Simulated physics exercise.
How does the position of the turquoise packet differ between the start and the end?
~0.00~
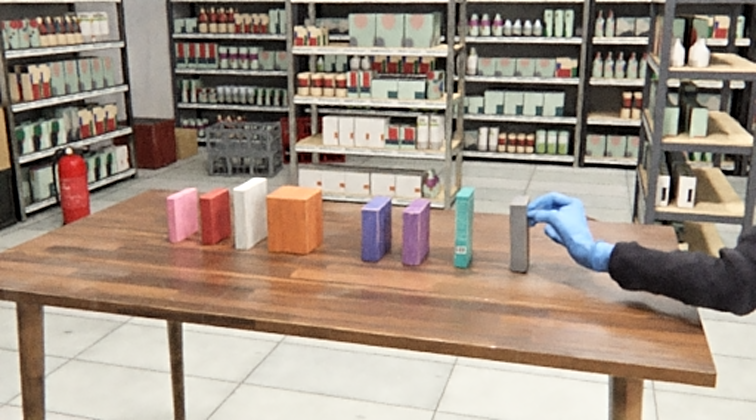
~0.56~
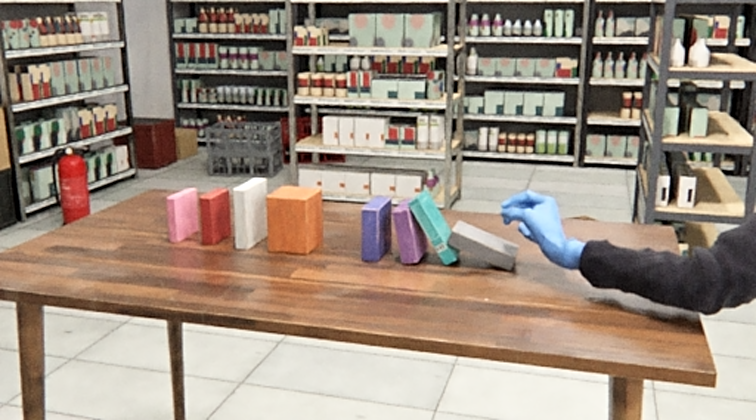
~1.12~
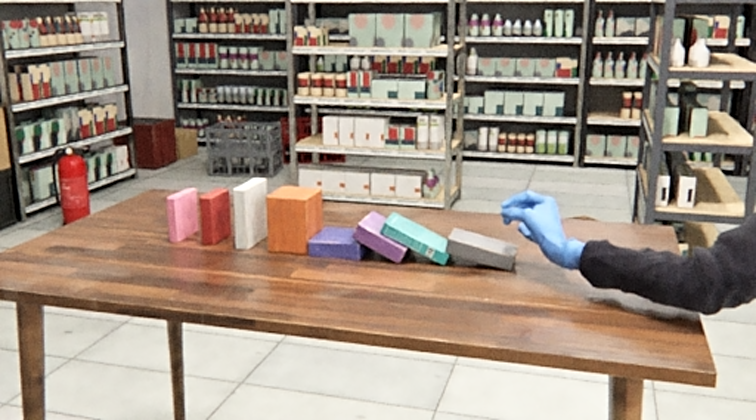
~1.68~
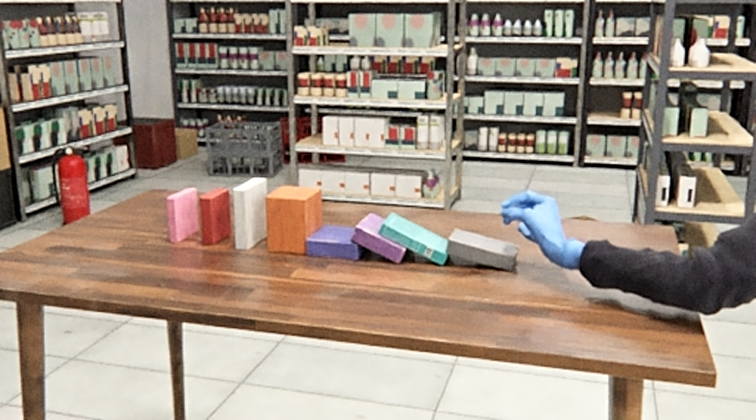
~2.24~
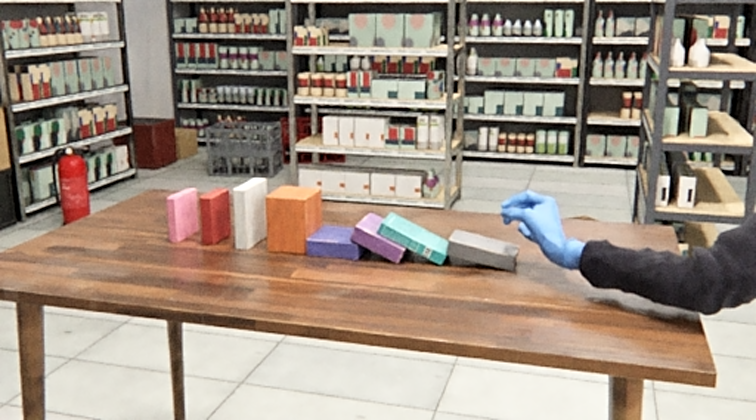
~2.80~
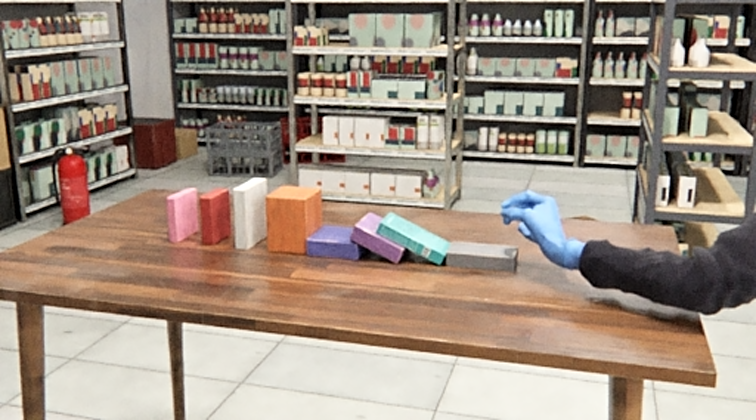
At the start the turquoise packet stands upright on the table. By the end it has toppled to the left and lies on its side.
On a wooden table, a gloved hand tips the grey board, toppling three blocks leftward beside the orange one.
